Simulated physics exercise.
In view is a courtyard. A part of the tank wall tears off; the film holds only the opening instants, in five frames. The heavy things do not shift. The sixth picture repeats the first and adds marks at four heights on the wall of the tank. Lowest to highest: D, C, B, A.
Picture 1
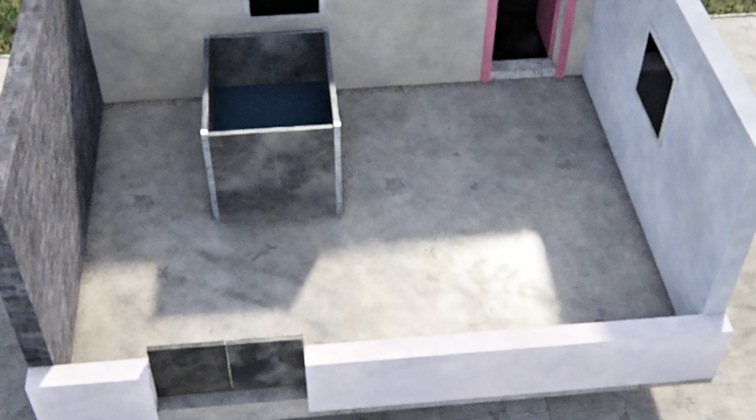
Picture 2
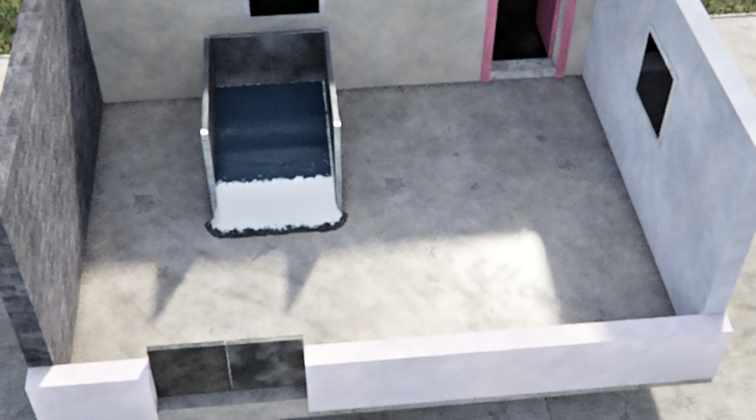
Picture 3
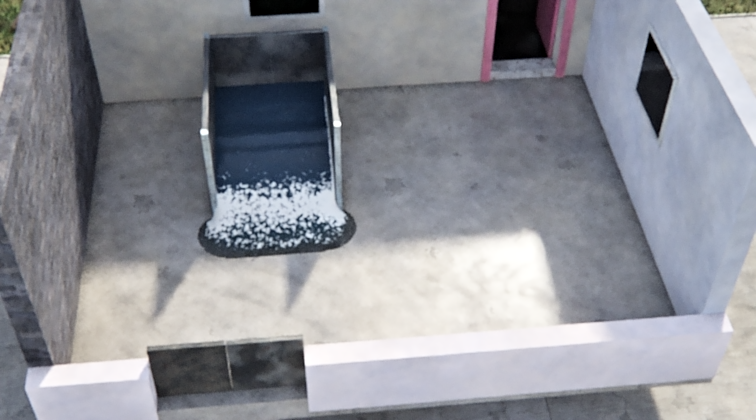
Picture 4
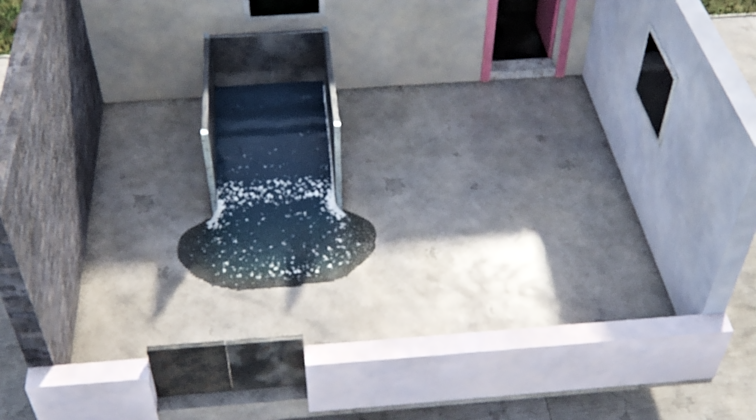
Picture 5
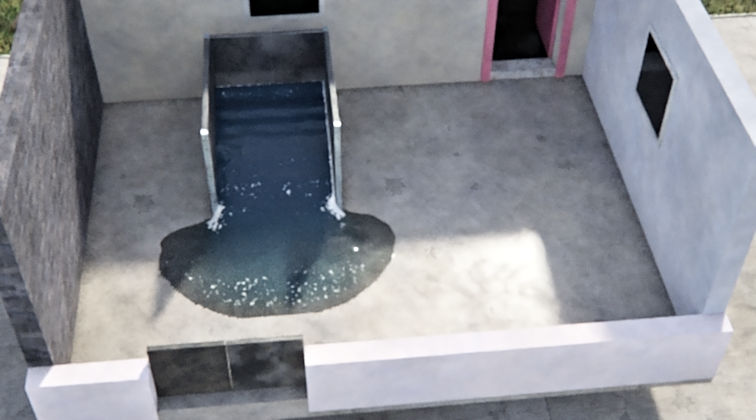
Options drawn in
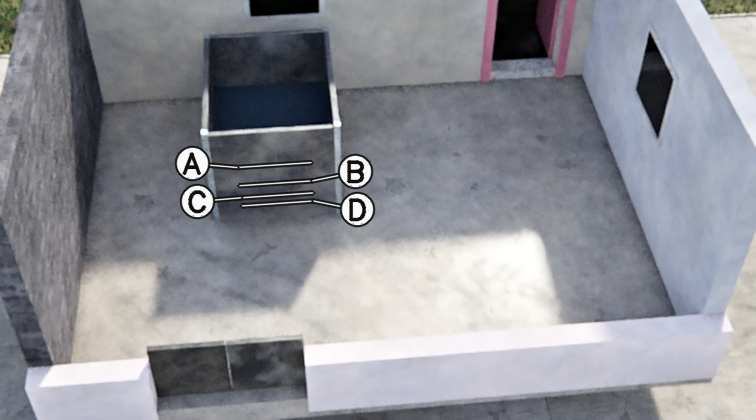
The clip opens on a walled courtyard with a pink-framed doorway at the back right, where dark water sits still in a raised tank against the back wall. The tank's front opens and water pours out in white froth, then spreads across the ground in a widening, rounded dark pool toward the low front wall.
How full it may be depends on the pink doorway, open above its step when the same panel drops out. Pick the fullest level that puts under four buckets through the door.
It is A.
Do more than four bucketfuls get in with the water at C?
No.
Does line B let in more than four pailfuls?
No.
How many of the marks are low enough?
All of the four.
On the marked copy, A at (274, 165); B at (276, 183); C at (277, 195); D at (277, 203); from the bottom up D, C, B, A.
For line A, a splash gets over, under a bucket.
For line B, nothing gets over.
For line C, nothing gets over.
For line D, nothing gets over.
